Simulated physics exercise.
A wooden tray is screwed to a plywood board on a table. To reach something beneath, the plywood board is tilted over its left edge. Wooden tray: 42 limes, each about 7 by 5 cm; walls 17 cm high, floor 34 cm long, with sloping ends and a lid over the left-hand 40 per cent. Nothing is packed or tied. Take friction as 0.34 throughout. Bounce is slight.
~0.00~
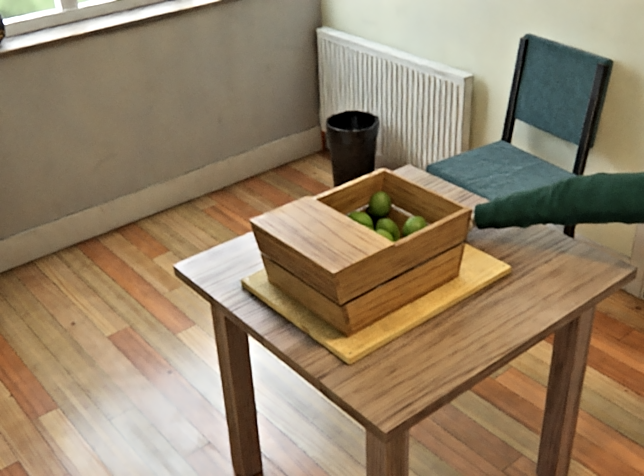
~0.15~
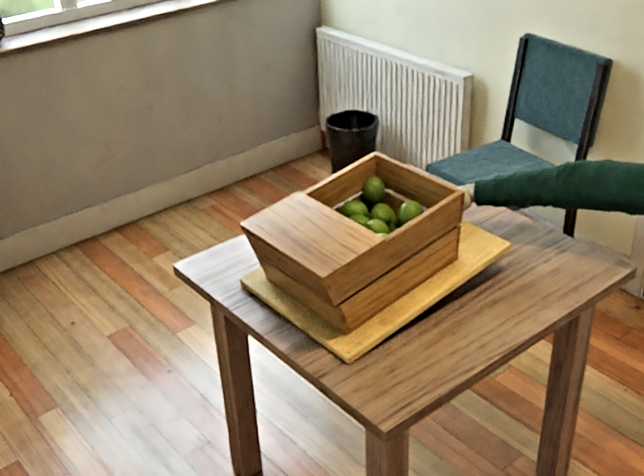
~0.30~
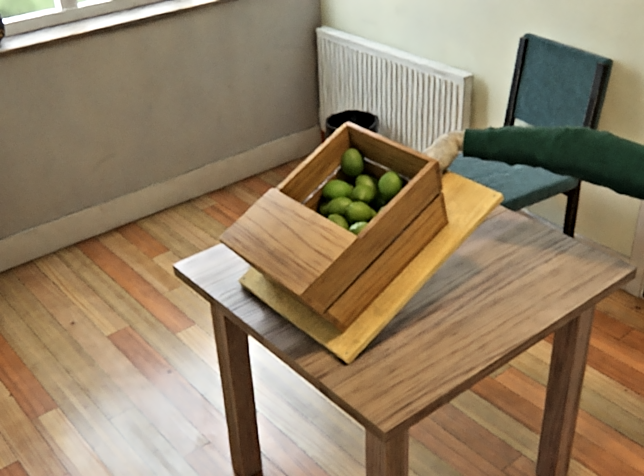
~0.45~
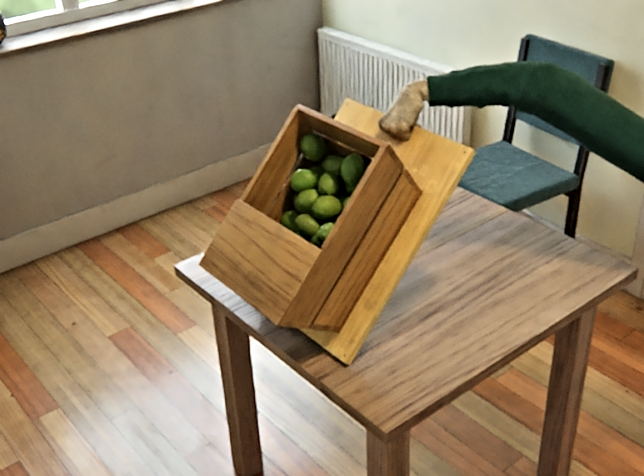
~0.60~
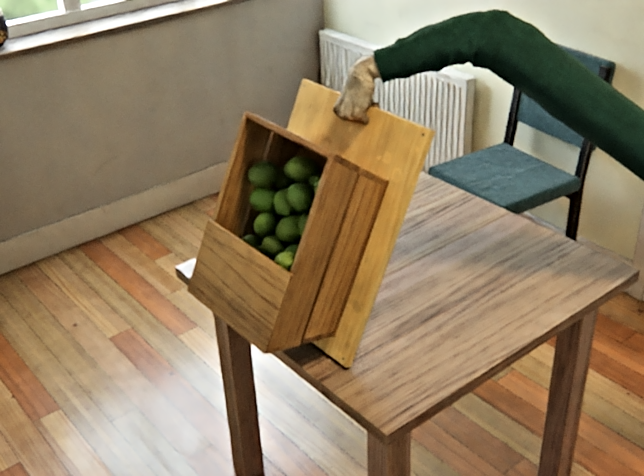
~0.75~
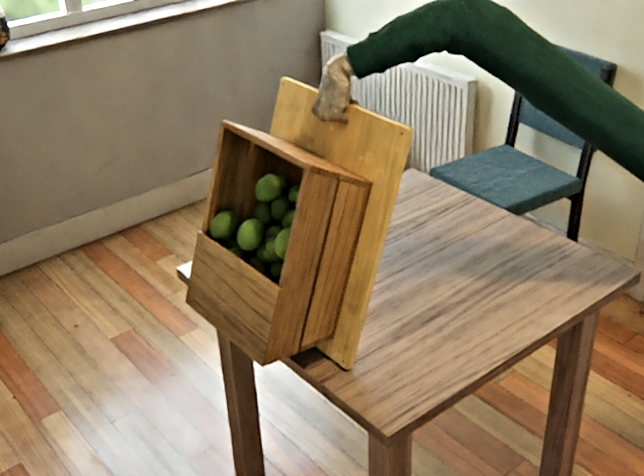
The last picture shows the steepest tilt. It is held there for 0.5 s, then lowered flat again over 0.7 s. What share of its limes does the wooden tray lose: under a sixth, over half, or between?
It sheds less than a sixth of them.
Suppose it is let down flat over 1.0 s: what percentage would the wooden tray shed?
In that case wooden tray 0 per cent.
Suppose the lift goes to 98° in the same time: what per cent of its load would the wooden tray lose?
Then wooden tray 20 per cent.
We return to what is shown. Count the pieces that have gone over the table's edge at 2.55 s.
Some 0 pieces.
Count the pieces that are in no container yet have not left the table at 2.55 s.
Roughly 0.
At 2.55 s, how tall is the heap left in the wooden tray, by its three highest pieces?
About 15 cm.
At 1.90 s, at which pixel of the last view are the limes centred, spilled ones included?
Near (344, 262).
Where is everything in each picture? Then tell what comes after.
In the first frame (each is followed by its nearest rim corner in this view), wooden tray, (336, 273); 0° from level; none out.
The second frame shows wooden tray, (327, 277); 7° from level.
The third frame shows wooden tray, (304, 292); 25° from level.
The fourth frame shows wooden tray, (282, 319); 46° from level.
The fifth frame shows wooden tray, (268, 347); 64° from level.
The sixth frame shows wooden tray, (265, 359); 71° from level; none out.
After 1.04 s, tilt 71°; wooden tray 42 in, 0 out.
After 1.40 s, tilt 63°; wooden tray 42 in, 0 out.
After 1.90 s, tilt 1°; wooden tray 42 in, 0 out.
Final count (at 2.55 s), wooden tray 42 in, 0 out. Asked share, 0 of 42, 0 per cent.
